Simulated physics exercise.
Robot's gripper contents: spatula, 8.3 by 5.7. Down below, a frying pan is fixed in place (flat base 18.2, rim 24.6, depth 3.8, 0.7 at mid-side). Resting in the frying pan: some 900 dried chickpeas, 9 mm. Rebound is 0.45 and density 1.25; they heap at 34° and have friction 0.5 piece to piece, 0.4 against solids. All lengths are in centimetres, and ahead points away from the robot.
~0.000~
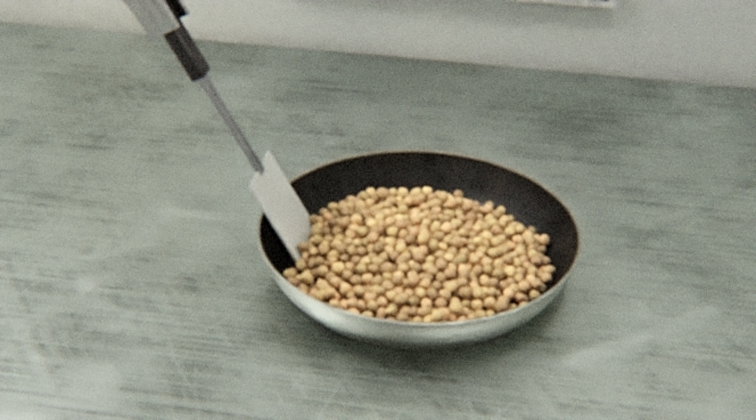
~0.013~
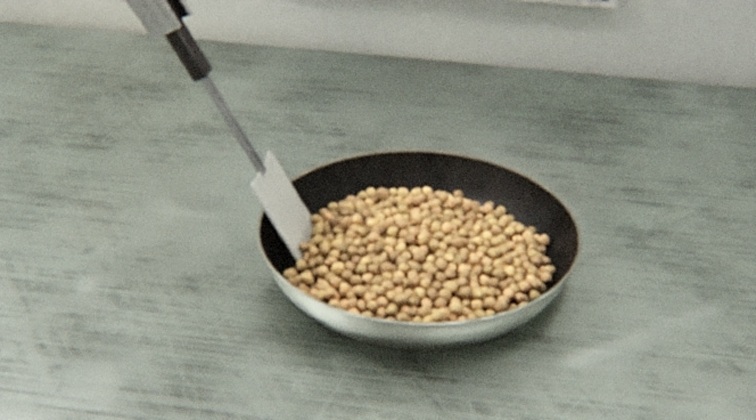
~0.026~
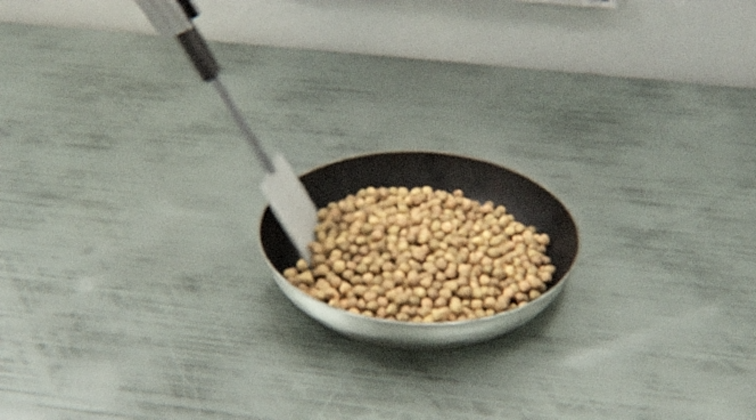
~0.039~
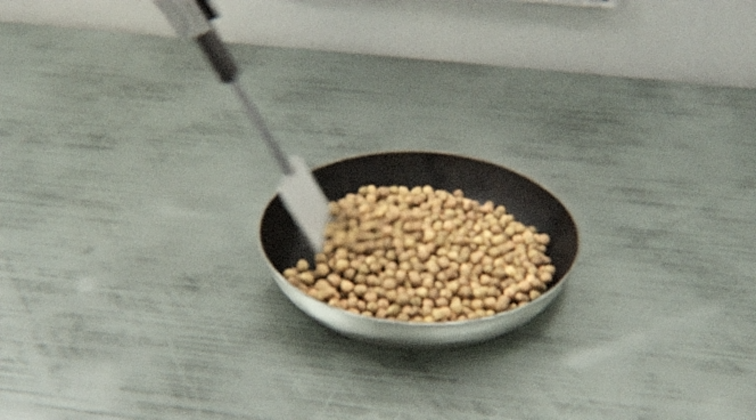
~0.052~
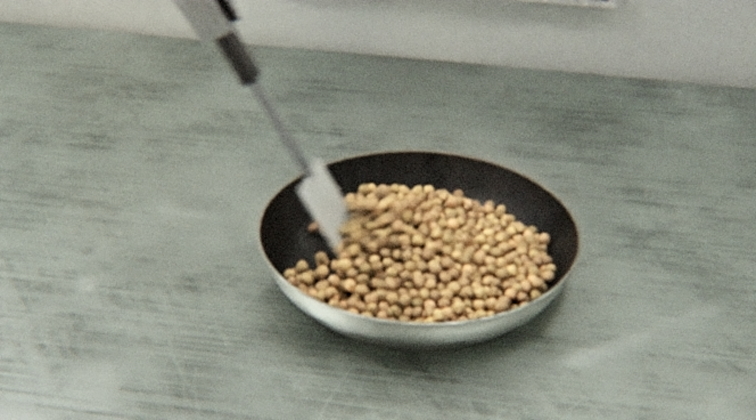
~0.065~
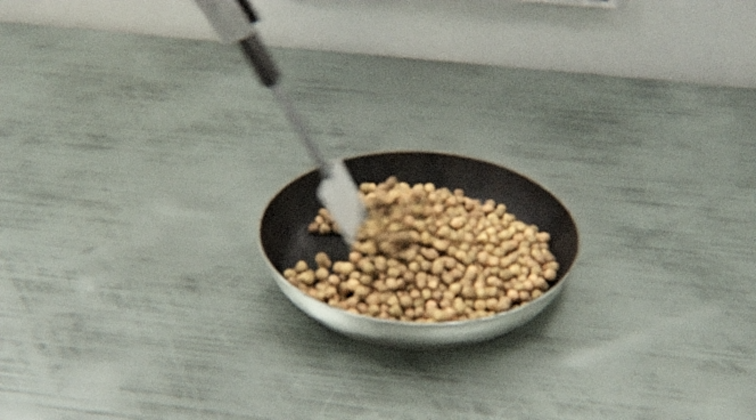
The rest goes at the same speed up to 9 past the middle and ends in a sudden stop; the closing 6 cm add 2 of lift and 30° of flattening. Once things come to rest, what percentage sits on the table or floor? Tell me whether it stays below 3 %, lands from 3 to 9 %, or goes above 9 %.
It goes above 9 %.
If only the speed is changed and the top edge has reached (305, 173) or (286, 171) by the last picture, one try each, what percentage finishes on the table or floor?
Respectively, some 5 and 0 per cent.
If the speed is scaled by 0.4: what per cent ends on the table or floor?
Near 5 in a hundred.
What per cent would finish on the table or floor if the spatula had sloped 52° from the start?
10 %.
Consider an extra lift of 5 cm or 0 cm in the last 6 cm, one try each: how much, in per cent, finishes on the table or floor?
First try about 10 %, second try about 5 %.
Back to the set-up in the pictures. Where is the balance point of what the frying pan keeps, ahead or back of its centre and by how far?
I'd say close to 3.0 cm toward the front.
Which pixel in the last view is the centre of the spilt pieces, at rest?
At about (700, 292) in the last picture.
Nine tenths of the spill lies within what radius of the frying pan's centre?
Around 40 centimetres.
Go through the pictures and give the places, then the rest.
In the first frame, spatula top edge at (259, 168), sloping 61°; upper third of the load around (414, 248), from x 290 to 550, top at y 190; 900 in the frying pan.
In the second frame, spatula top edge at (261, 168), sloping 61°; upper third of the load around (413, 248), from x 290 to 550, top at y 190.
In the third frame, spatula top edge at (270, 169), sloping 61°; upper third of the load around (406, 247), from x 290 to 550, top at y 190.
In the fourth frame, spatula top edge at (288, 171), sloping 61°; upper third of the load around (402, 246), from x 290 to 550, top at y 190.
In the fifth frame, spatula top edge at (308, 173), sloping 61°; upper third of the load around (406, 243), from x 290 to 550, top at y 190.
In the sixth frame, spatula top edge at (328, 175), sloping 61°; upper third of the load around (413, 240), from x 290 to 555, top at y 185; 900 in the frying pan.
By 0.10 s, sloping 61°, highest piece 7 above the table; 900 in the frying pan.
By 0.13 s, sloping 53°, highest piece 7 above the table; 900 in the frying pan.
By 0.34 s, sloping 31°, highest piece 7 above the table; 782 in the frying pan, 110 on the table or floor, 8 on the blade or in flight.
By 1.39 s, sloping 31°, highest piece 4 above the table; 782 in the frying pan, 118 on the table or floor.
Final count, 782 in the frying pan, 118 on the table or floor. That is 13 % on the table or floor.
